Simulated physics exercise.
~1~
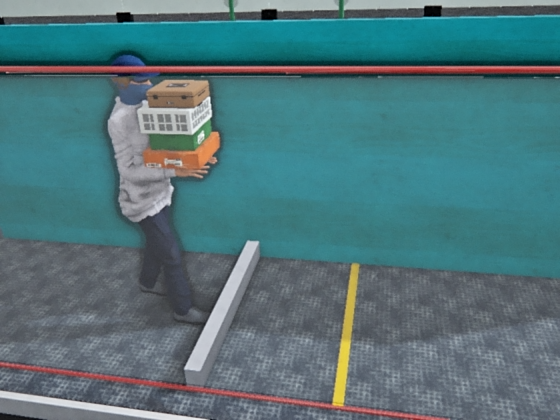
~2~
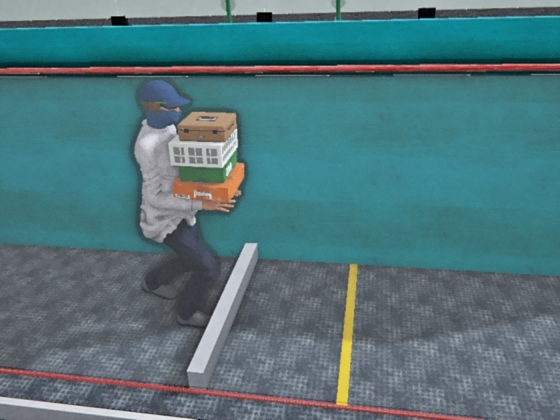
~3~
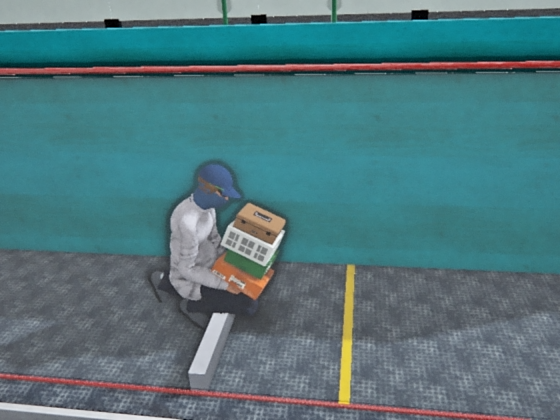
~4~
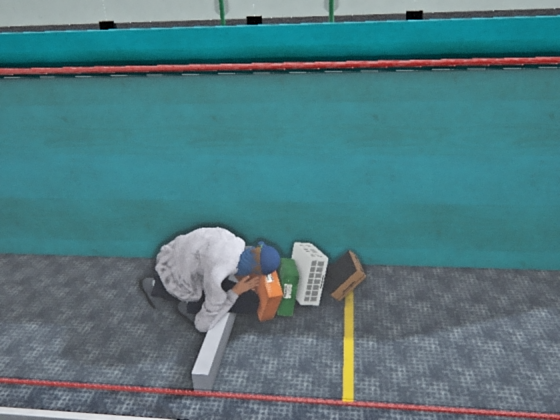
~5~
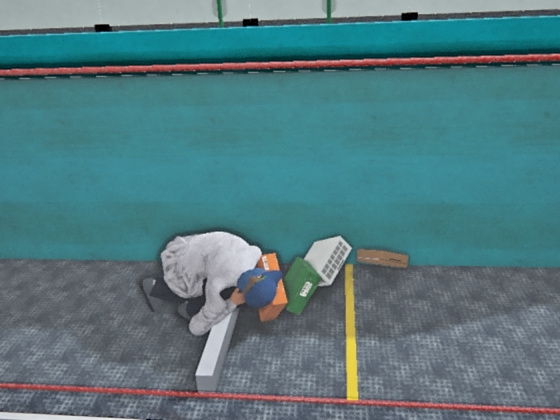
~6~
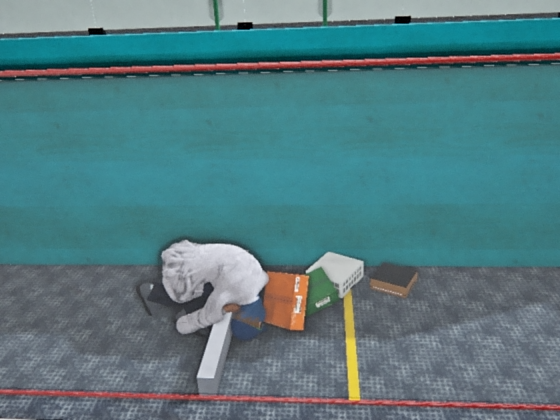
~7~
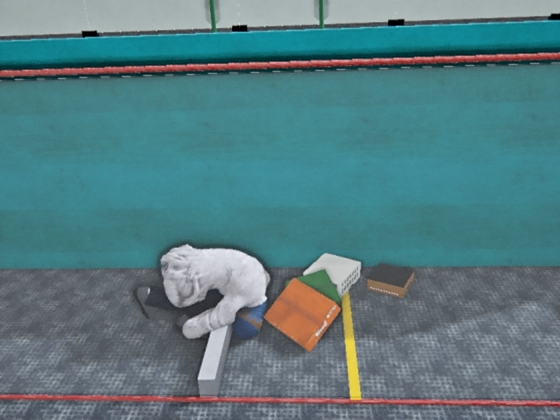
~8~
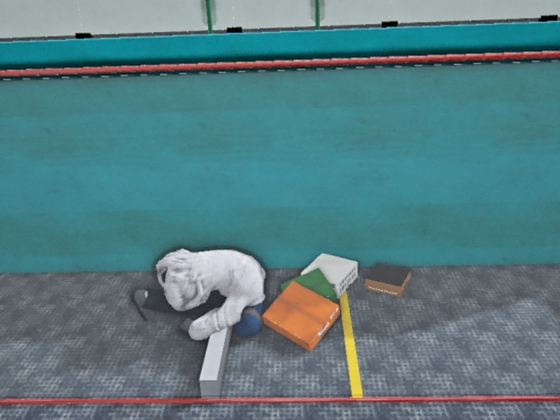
A person in a blue cap holding a stack of four boxes sank down and slumped forward over a low grey rail, spilling the boxes rightward; the brown one landed past the yellow line, while the white, green and orange ones stopped short.
